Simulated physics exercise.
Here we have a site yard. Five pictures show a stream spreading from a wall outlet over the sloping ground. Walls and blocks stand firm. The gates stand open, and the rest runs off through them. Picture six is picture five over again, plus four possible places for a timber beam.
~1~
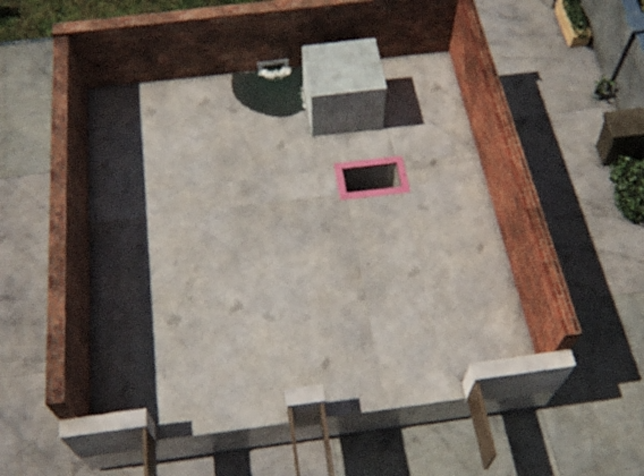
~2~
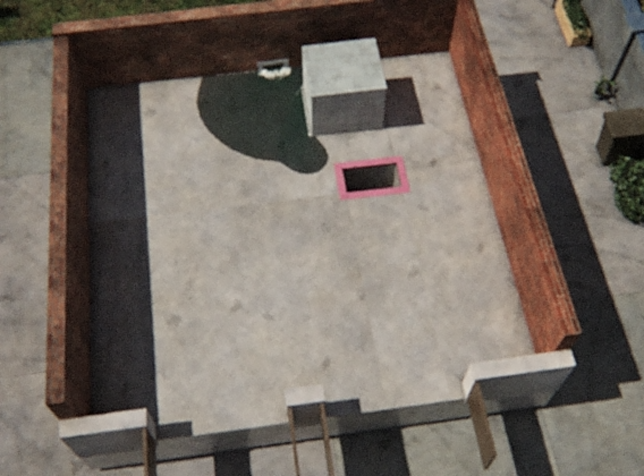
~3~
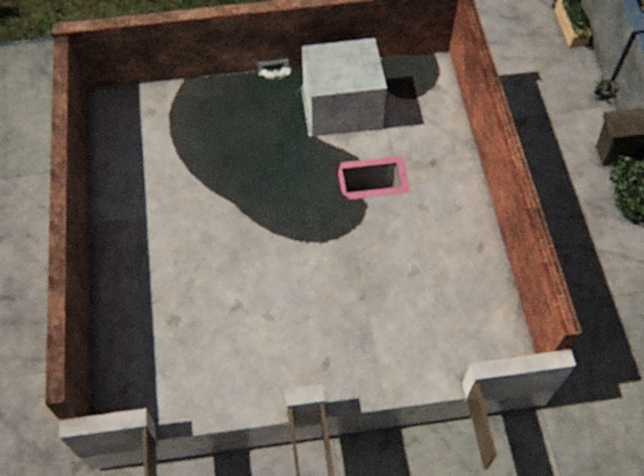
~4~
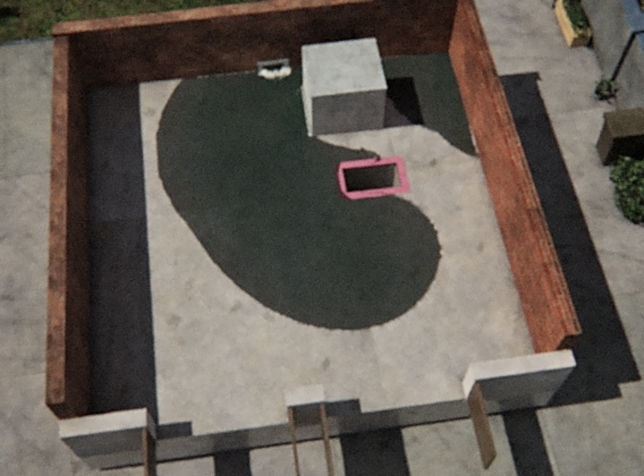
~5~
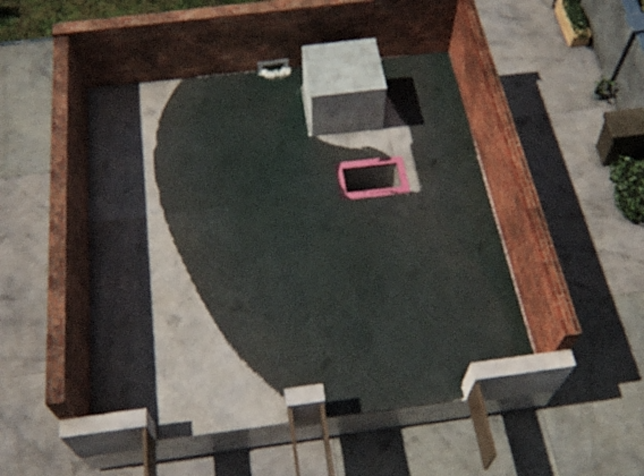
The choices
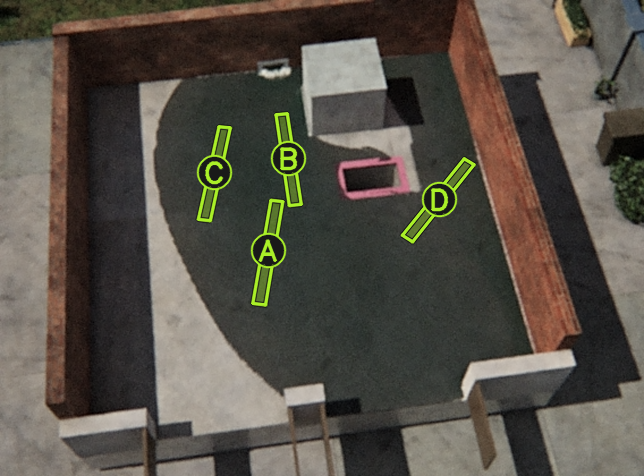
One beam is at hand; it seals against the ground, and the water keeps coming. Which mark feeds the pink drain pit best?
Take D.
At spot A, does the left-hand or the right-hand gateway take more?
The right one.
On the marked copy, A from (259, 304) to (276, 200); B from (295, 204) to (281, 114); C from (204, 220) to (224, 127); D from (407, 238) to (469, 161).
If A is chosen, about 11 % of the stream runs into the pink drain pit, about 88 % out by the gates.
If B is chosen, about 13 % of the stream runs into the pink drain pit, about 86 % out by the gates.
If C is chosen, about 12 % of the stream runs into the pink drain pit, about 87 % out by the gates.
If D is chosen, about 21 % of the stream runs into the pink drain pit, about 77 % out by the gates.
